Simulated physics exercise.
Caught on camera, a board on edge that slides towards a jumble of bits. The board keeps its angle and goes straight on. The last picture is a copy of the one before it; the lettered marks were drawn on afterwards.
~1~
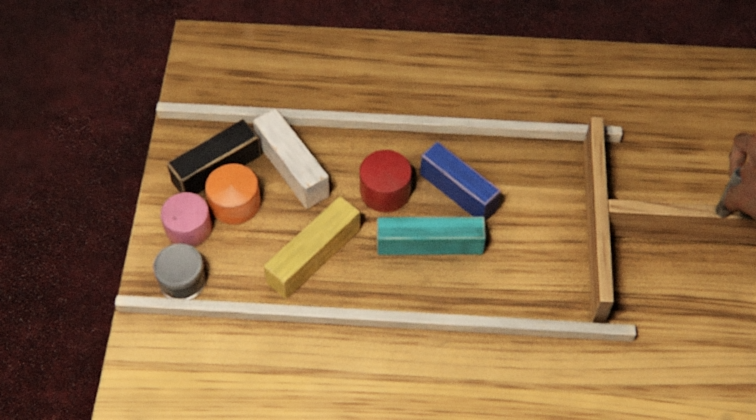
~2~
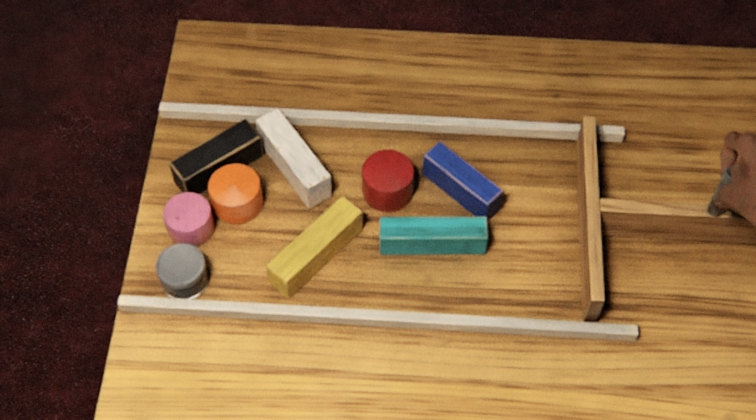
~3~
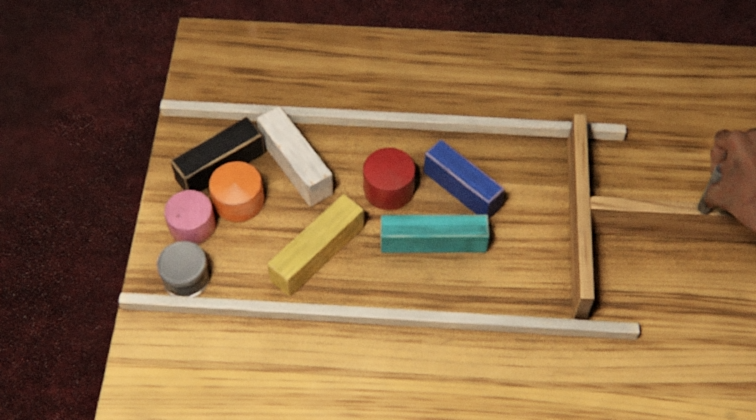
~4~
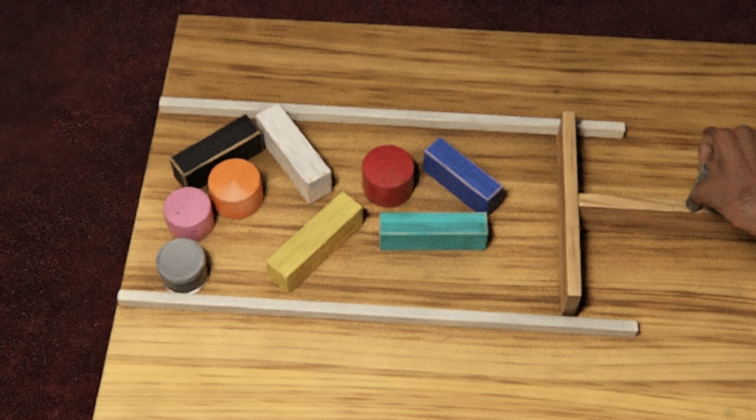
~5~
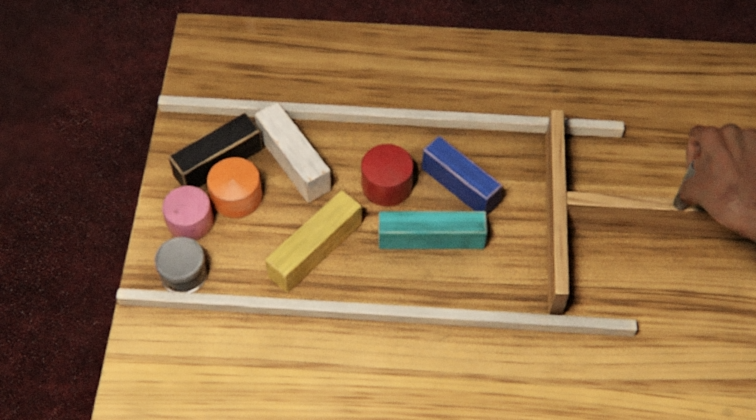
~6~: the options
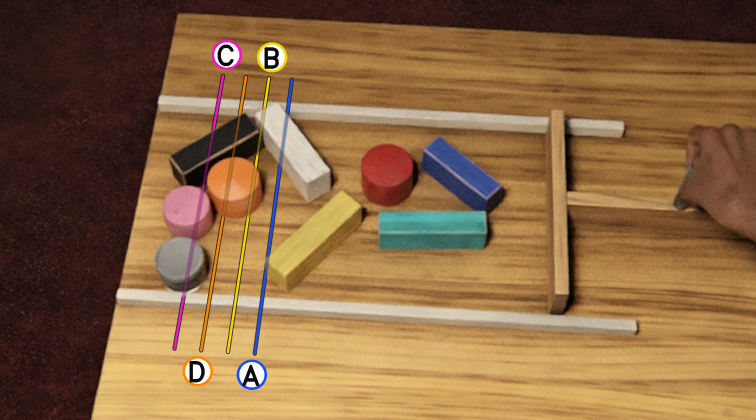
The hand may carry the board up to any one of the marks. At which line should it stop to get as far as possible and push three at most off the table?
As far as mark D.
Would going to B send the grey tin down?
No.
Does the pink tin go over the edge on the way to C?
By then, yes.
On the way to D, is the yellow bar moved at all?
By then, yes.
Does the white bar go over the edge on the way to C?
Yes.
On the marked copy, A at (275, 206); B at (250, 205); C at (201, 202); D at (225, 203).
Following D. Soon after the start, board (439, 190); white bar (287, 150); yellow bar (298, 238).
Later, board (321, 183); black stick (180, 142); pink tin (169, 219).
In the end, board (226, 178); orange tin over the edge; black stick over the edge; three fallen.
As for the rest, A is within the limit but short; B is within the limit but short; C drops four.
